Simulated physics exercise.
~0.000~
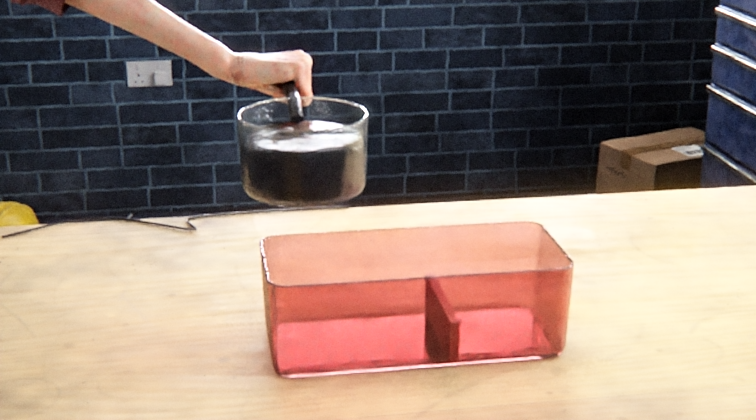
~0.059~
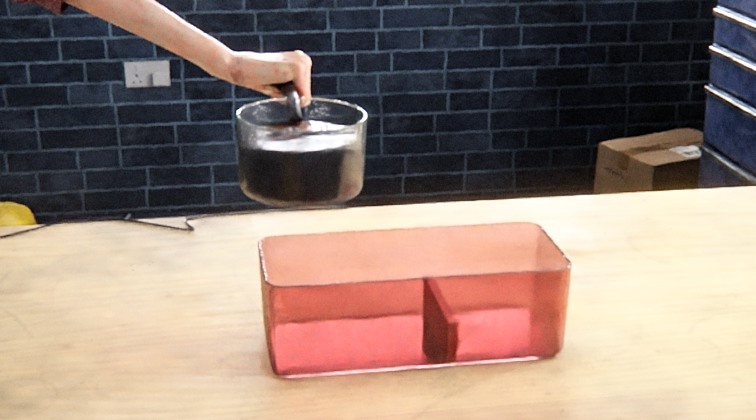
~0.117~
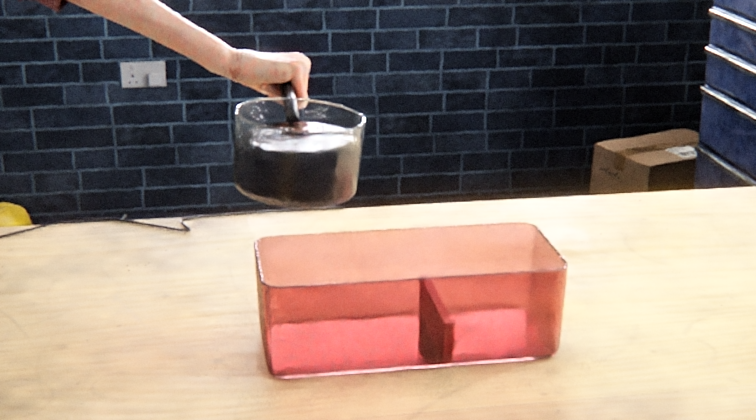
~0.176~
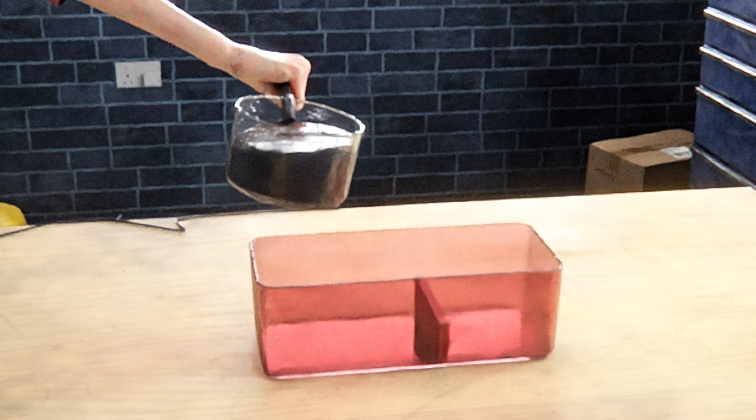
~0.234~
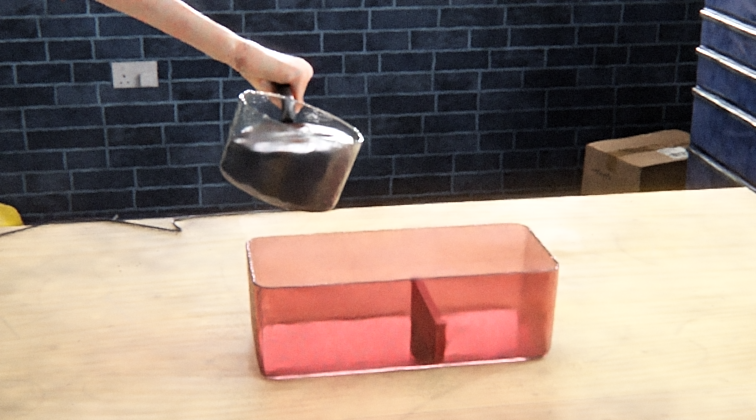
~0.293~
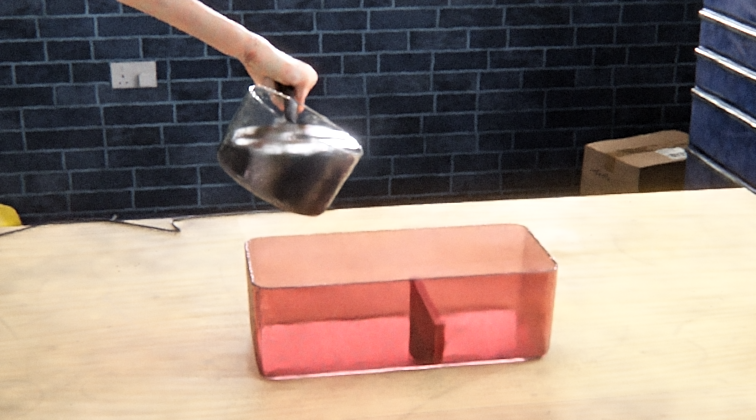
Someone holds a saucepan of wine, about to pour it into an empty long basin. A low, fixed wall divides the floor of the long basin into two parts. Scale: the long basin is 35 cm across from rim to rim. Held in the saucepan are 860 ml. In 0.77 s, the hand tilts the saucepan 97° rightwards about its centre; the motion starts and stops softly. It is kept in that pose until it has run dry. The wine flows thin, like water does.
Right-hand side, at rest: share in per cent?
6 per cent.
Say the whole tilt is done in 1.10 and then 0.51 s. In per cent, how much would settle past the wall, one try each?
10 per cent first, 5 per cent second.
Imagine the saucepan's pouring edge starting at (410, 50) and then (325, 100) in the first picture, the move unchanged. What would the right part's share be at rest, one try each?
Near 85 in a hundred on the first go and near 10 in a hundred on the second.
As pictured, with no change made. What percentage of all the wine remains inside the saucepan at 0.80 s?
What remains is about 14 percent of it all.
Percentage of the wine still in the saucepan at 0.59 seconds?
Close to 48 in a hundred.
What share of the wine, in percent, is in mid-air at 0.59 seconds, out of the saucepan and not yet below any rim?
Estimate: About 34 % of all of it.
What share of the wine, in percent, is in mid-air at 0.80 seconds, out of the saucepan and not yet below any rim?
Near 10 percent.
By 0.59 s the tilt is 84° and 49 per cent is still to pour, 17 is left of the wall and 0 right of it.
By 0.80 s the tilt is 97° and 15 per cent is still to pour, 72 is left of the wall and 4 right of it.
By 1.03 s the tilt is 97° and 4 per cent is still to pour, 84 is left of the wall and 5 right of it.
By 1.27 s the tilt is 97° and 1 per cent is still to pour, 90 is left of the wall and 6 right of it.
At rest 91 per cent lies left of the wall, 6 right of it and 3 outside.
